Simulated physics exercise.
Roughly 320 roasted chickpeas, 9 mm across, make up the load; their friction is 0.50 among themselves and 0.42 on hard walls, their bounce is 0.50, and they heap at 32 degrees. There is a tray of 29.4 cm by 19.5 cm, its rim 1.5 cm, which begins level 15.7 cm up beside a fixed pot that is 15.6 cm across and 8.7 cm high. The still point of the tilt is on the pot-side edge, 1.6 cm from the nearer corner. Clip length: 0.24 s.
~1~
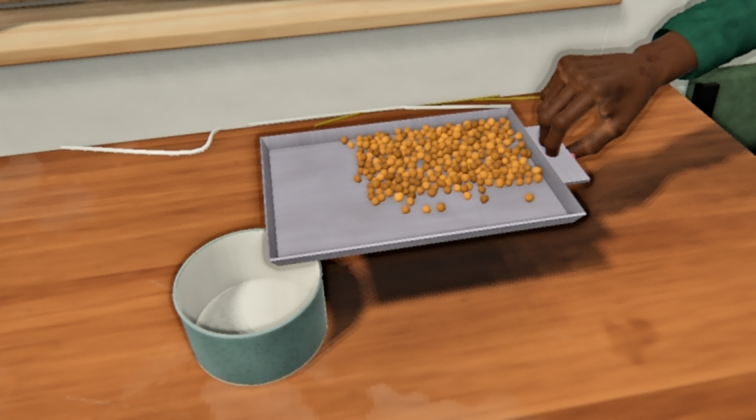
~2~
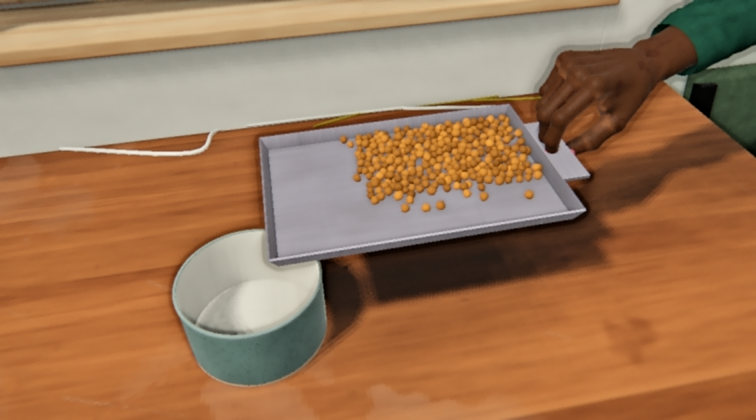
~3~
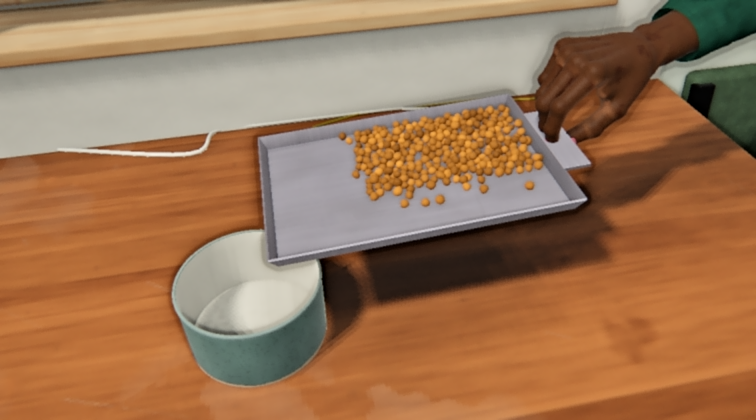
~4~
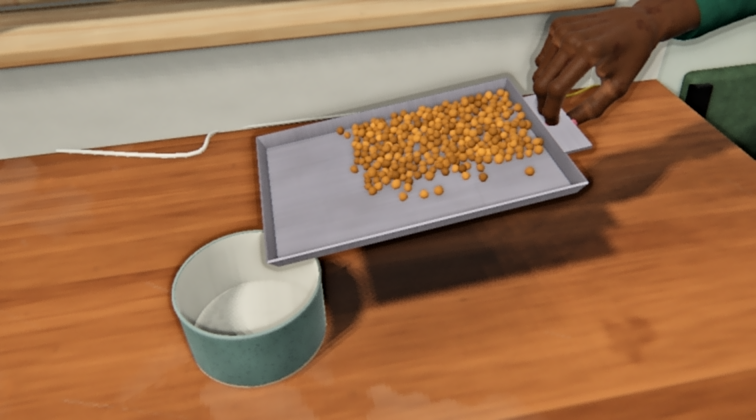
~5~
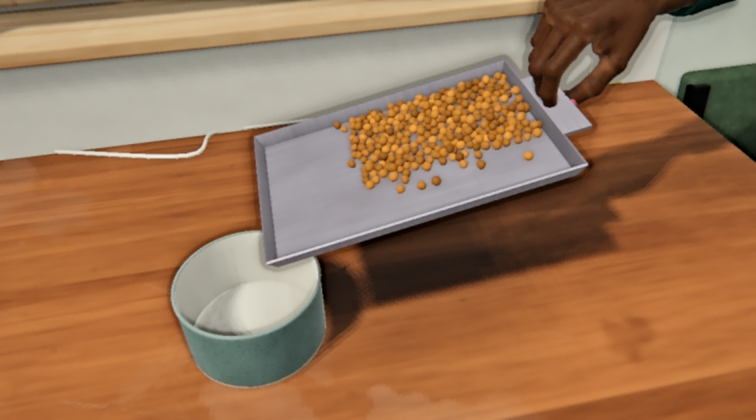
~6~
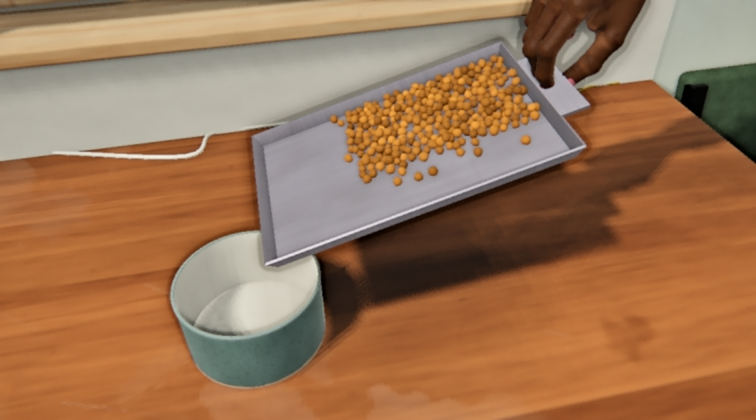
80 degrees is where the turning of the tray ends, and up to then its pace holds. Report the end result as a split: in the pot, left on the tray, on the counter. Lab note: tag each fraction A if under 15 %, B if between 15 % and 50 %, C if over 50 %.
Pot = C, tray = A, counter = B.
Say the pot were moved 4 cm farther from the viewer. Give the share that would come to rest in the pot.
Estimated share: Around 50 in a hundred.
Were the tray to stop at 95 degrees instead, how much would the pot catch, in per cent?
Estimated share: About 60 %.
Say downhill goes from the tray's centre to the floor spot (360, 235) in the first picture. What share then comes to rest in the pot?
My best guess is some 10 per cent.
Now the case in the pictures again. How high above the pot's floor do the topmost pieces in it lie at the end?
I'd say near 2.5 centimetres.
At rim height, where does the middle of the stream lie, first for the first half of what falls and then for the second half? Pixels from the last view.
Roughly (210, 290) to begin with, later roughly (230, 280).
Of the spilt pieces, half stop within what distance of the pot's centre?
I'd say close to 18 centimetres.
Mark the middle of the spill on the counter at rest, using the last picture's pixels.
Somewhere around (148, 320), I'd say.
Then, 0.34 s after the last picture, tilt 47 degrees; the tray holds 100 %, the pot 0 %.
Then, 0.57 s after the last picture, tilt 68 degrees; the tray holds 40 %, the pot 10 %.
Then, 0.91 s after the last picture, tilt 80 degrees; the tray holds 0 %, the pot 60 %.
In the end, pot 60 %, tray 0 %, counter 40 %.
